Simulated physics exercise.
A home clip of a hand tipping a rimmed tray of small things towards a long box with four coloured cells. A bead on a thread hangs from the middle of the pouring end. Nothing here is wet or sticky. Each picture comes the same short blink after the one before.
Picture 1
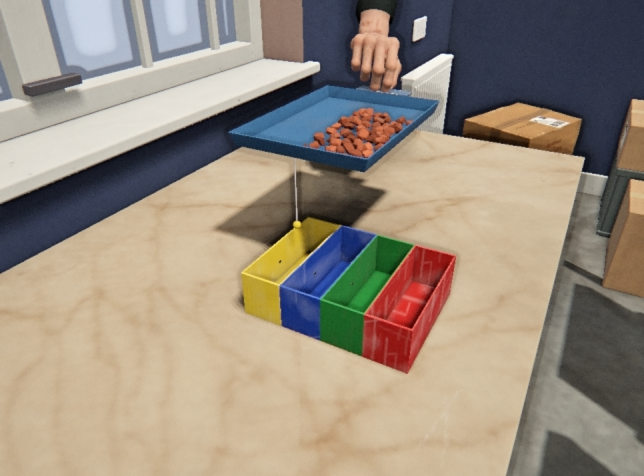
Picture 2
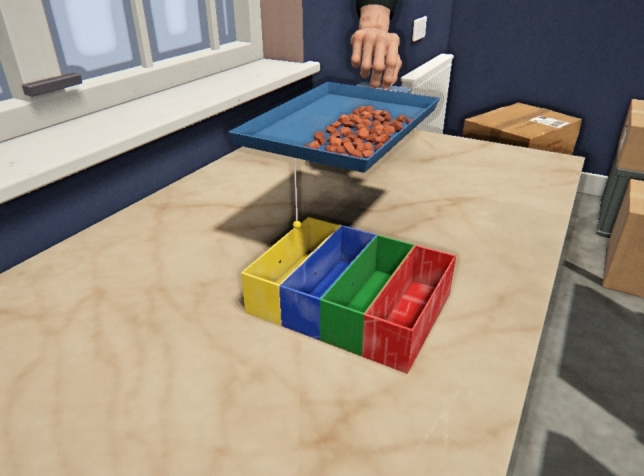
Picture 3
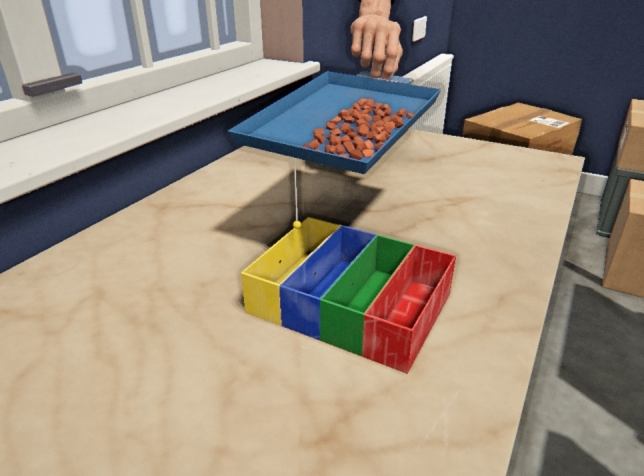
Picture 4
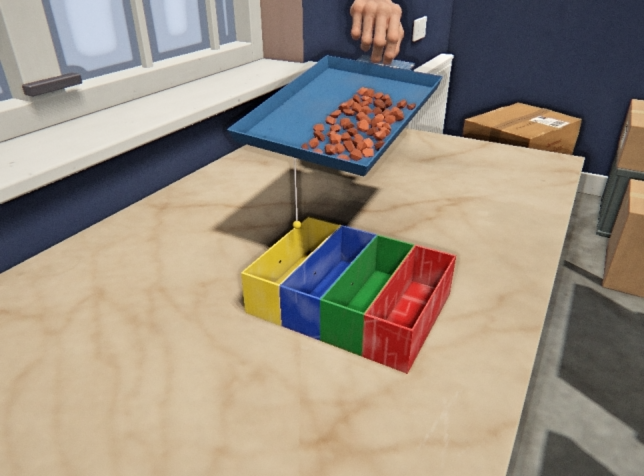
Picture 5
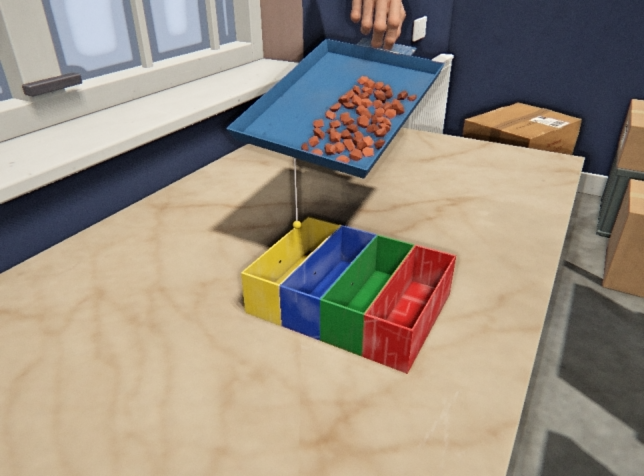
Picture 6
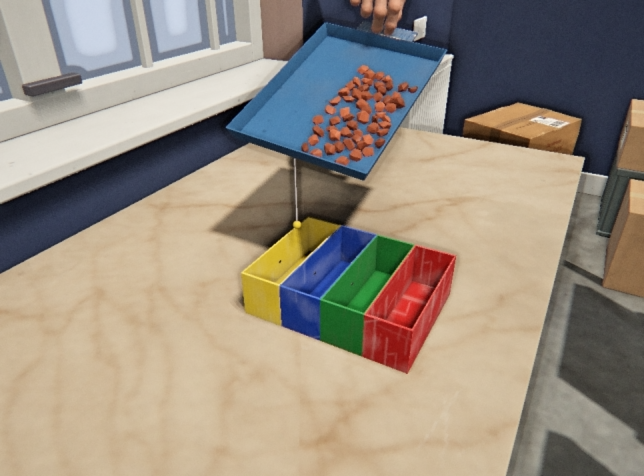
A hand raising the far end of a blue tray of reddish-brown chunks, tilting it steadily above a box with four coloured cells.
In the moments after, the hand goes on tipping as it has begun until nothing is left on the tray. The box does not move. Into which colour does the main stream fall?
Fullest: The blue cell.
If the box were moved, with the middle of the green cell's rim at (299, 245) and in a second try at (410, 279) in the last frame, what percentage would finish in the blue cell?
The first gives 0 %, the second 50 %.
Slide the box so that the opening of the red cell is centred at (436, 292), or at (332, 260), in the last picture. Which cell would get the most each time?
In turn: The cell in blue; red.
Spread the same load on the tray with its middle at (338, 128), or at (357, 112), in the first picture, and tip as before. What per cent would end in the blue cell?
The first gives 60 %, the second 50 %.
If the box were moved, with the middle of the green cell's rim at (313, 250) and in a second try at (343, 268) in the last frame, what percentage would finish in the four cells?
Near 80 % and 100 %.
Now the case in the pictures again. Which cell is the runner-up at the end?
Second comes that green cell.
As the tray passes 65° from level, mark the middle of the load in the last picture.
Close to (348, 149).
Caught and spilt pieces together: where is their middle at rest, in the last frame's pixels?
Near (329, 300).
Soon, tray tipped steeply; nearly all on the tray; a stray few falling or outside the box.
A while on, tray tipped past a quarter turn; a small part on the tray; about a quarter in the blue cell; about a quarter in the green cell; a small part in the yellow cell; about a quarter falling or outside the box.
Towards the end, tray tipped past a quarter turn; about half in the blue cell; about a third in the green cell; about a quarter in the yellow cell.
Finally, tray tipped past a quarter turn; about half in the blue cell; about a third in the green cell; about a quarter in the yellow cell; none in the red cell.
